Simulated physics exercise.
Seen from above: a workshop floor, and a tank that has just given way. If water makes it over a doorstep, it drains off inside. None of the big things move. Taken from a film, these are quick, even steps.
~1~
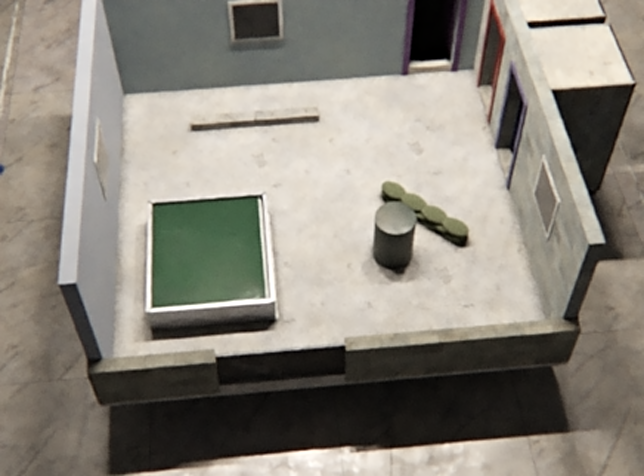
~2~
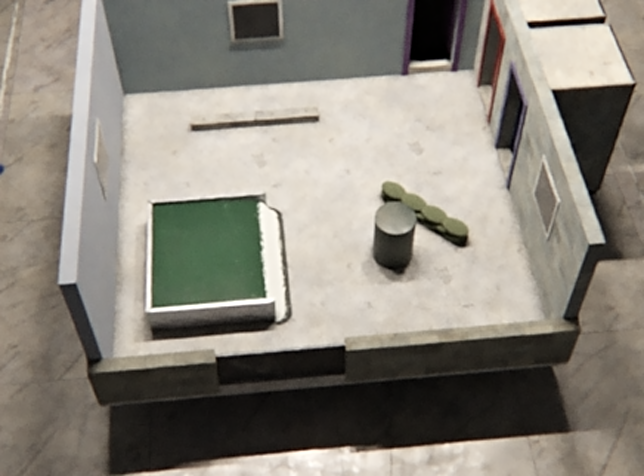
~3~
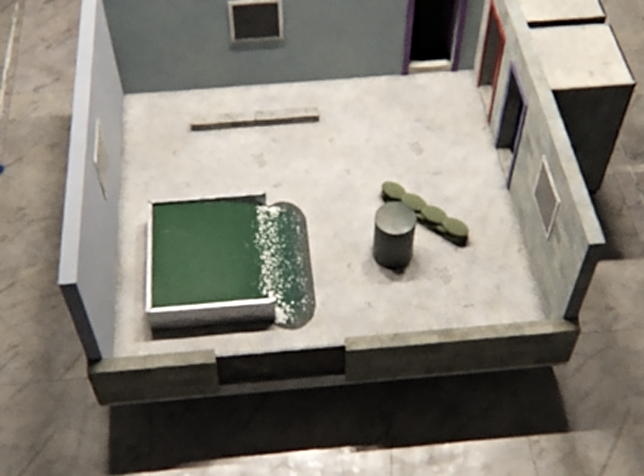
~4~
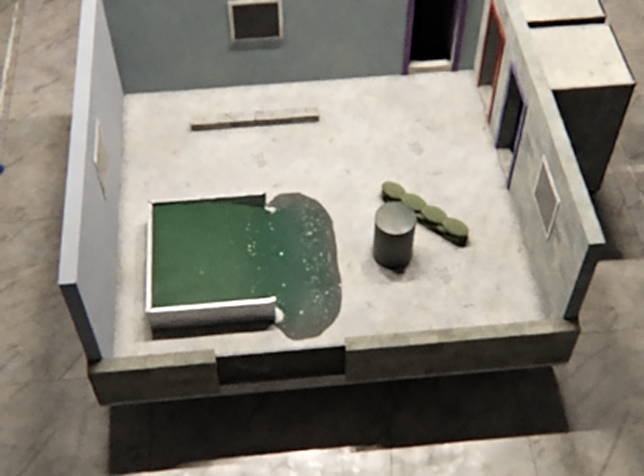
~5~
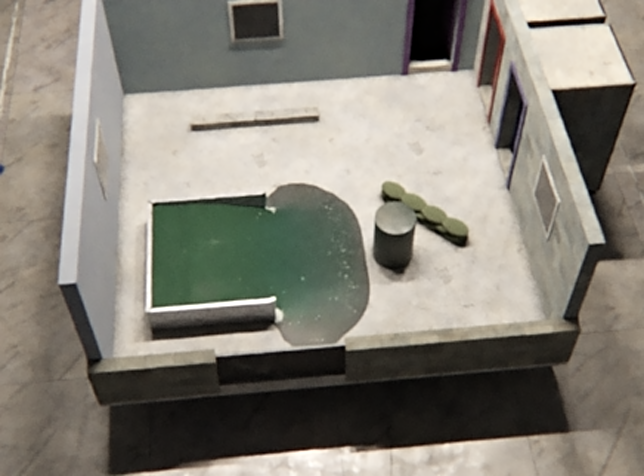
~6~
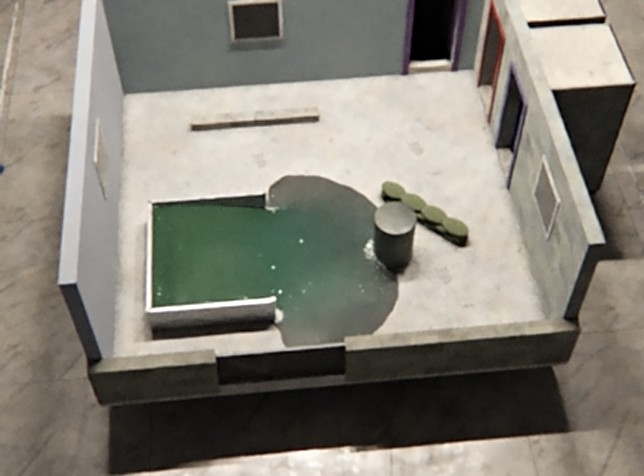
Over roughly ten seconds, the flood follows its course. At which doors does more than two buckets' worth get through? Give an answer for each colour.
In order: The purple door does not surpass two buckets, the red door surpasses two buckets, the blue door does not surpass two buckets.
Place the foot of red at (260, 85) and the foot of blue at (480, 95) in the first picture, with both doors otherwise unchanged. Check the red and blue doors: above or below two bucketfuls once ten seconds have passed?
Lab note - red door under limit, blue door over limit.
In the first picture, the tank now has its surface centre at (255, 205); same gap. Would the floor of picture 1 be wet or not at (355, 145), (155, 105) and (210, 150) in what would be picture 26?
Soaked, spared, spared.
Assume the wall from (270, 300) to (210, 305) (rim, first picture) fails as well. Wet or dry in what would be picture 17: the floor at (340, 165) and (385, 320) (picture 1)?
Untouched; soaked.
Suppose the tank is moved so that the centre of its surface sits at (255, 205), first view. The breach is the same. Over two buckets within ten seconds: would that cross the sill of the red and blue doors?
My take: The red one exceeds the limit, and the blue one exceeds the limit.
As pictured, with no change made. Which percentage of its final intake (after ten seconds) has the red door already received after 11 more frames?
Near 0 in a hundred.
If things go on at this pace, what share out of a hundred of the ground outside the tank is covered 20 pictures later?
I'd say 50 per cent.
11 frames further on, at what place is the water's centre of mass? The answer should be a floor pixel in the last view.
It is near (320, 264).
A moment on, water covers 25 % of the floor; the purple door not reached, the red door not reached, the blue door not reached.
Next, water covers 35 % of the floor; the purple door not reached, the red door not reached, the blue door not reached.
Then, water covers 50 % of the floor; the purple door wet at the sill, nothing in, the red door wet at the sill, nothing in, the blue door wet at the sill, nothing in.
Later, water covers 70 % of the floor; the purple door wet at the sill, nothing in, the red door under two buckets in, the blue door under two buckets in.
In the end, water covers 90 % of the floor; the purple door wet at the sill, nothing in, the red door over two buckets in, the blue door under two buckets in.
